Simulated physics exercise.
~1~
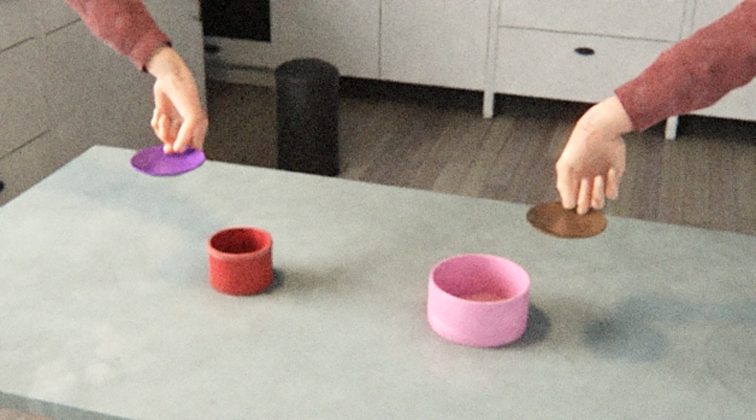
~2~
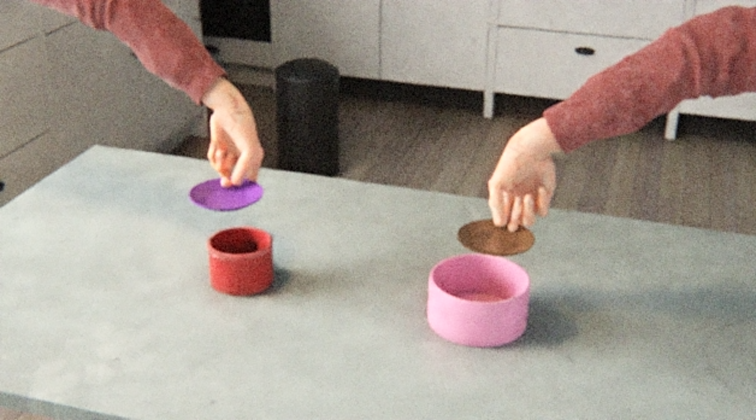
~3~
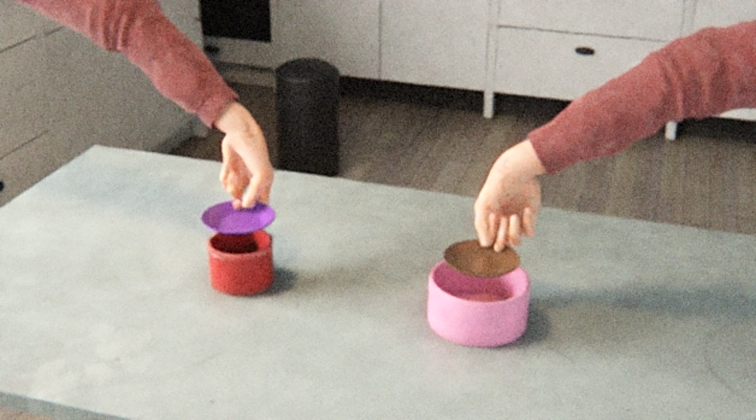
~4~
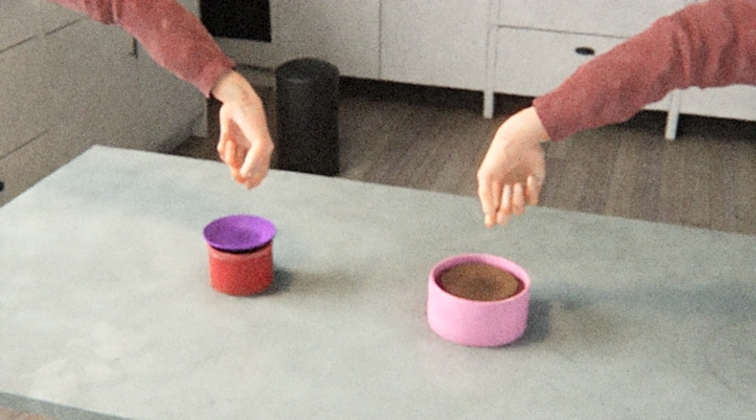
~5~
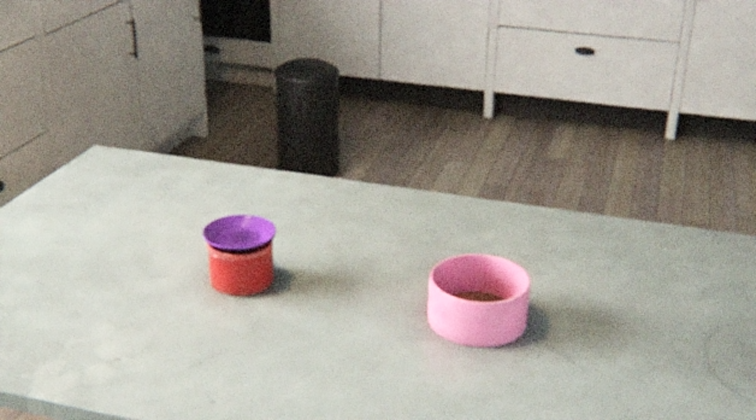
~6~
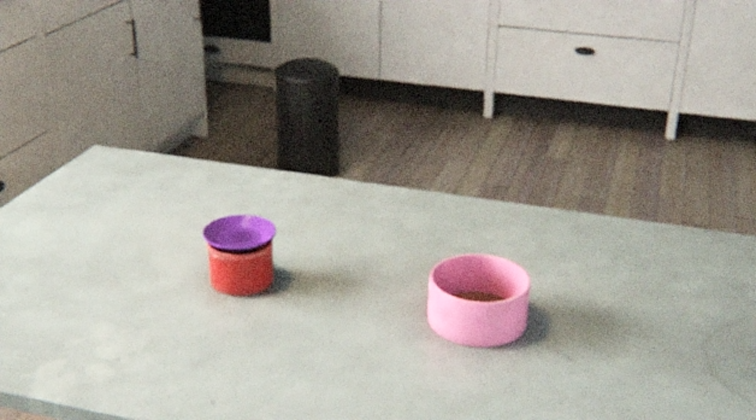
At the start, two hands in red sleeves hold a purple plate and a brown plate above a grey table, where a small red jar stands on the left and a wider pink cup on the right. The left hand carries the purple plate right and down, while the other moves the brown plate left, until each hovers just over an opening. Both hands let go and draw back. The purple plate settles on the red jar's rim, but the brown plate slips inside the pink cup. At the end, the purple plate covers the jar, and the brown one lies low within the cup.
